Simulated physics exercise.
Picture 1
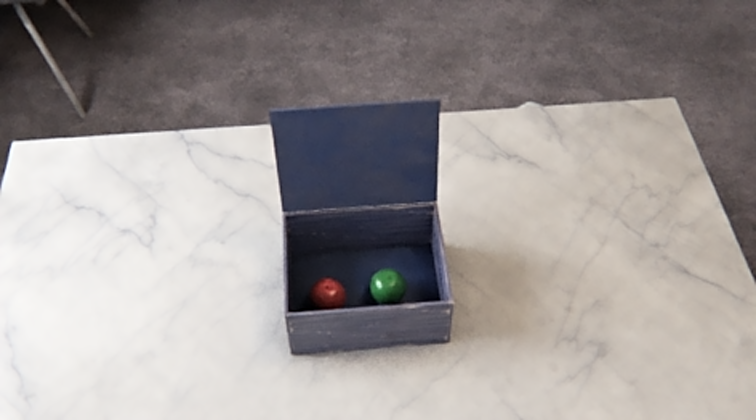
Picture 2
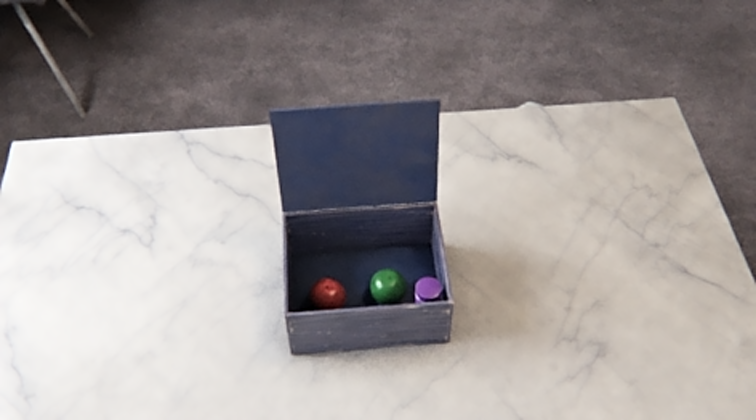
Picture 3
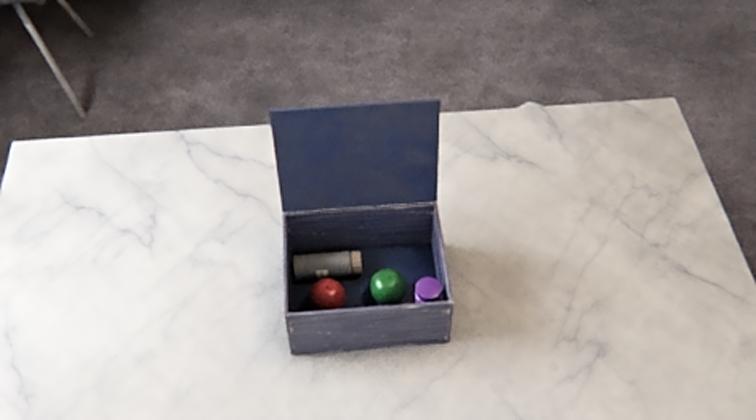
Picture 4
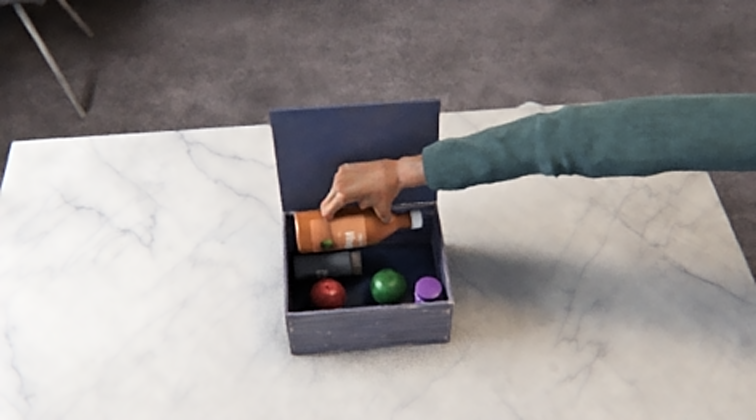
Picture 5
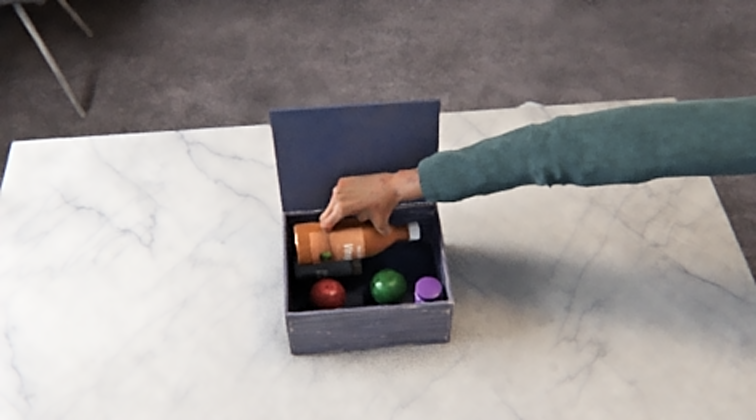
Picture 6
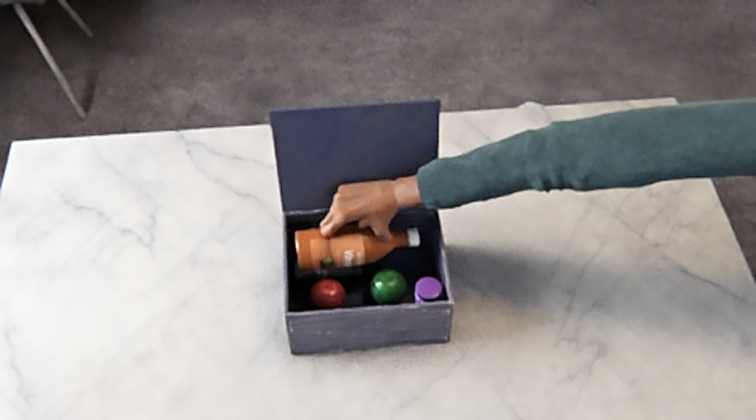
The footage shows an open box on a marble table holding a red apple and a green ball-shaped item, then also a purple object and a grey cylinder, before a green-sleeved arm lowers an orange bottle into it.
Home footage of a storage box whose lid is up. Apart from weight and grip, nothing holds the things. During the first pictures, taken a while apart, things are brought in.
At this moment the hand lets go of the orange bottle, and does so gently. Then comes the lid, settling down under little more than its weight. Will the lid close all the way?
Yes.
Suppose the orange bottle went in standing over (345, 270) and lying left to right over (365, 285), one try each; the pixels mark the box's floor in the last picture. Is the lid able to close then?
First try: It is held up; second try: It closes.
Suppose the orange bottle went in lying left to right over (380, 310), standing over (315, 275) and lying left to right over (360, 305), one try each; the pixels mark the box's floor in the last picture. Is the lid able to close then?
The first time the lid goes down fully, the second time it can't shut, and the third time it goes down fully.
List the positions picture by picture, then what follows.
In the first frame, the last thing is not in view yet.
In the second frame, the last thing is not in view yet; red apple (327, 297).
In the third frame, the last thing is not in view yet; grey shaker (328, 265).
In the fourth frame, coming down; orange bottle (359, 226); red apple (327, 297).
In the fifth frame, coming down; orange bottle (358, 238); grey shaker (328, 265).
In the sixth frame, in place under the hand; orange bottle (358, 244); red apple (327, 297).
Then, 1.10 s later than the last frame, lid starting down; orange bottle moved a little near (357, 255).
Then, 1.60 s later than the last frame, lid 59° above the rim; orange bottle moved a little near (357, 256).
Then, 1.90 s later than the last frame, lid 16° above the rim; orange bottle moved a little near (357, 256).
Then, 2.10 s later than the last frame, lid shut; orange bottle moved a little near (357, 256).
When it is over, lid shut; all 5 as before. End places, in pixels of the last picture, orange bottle near (358, 261).
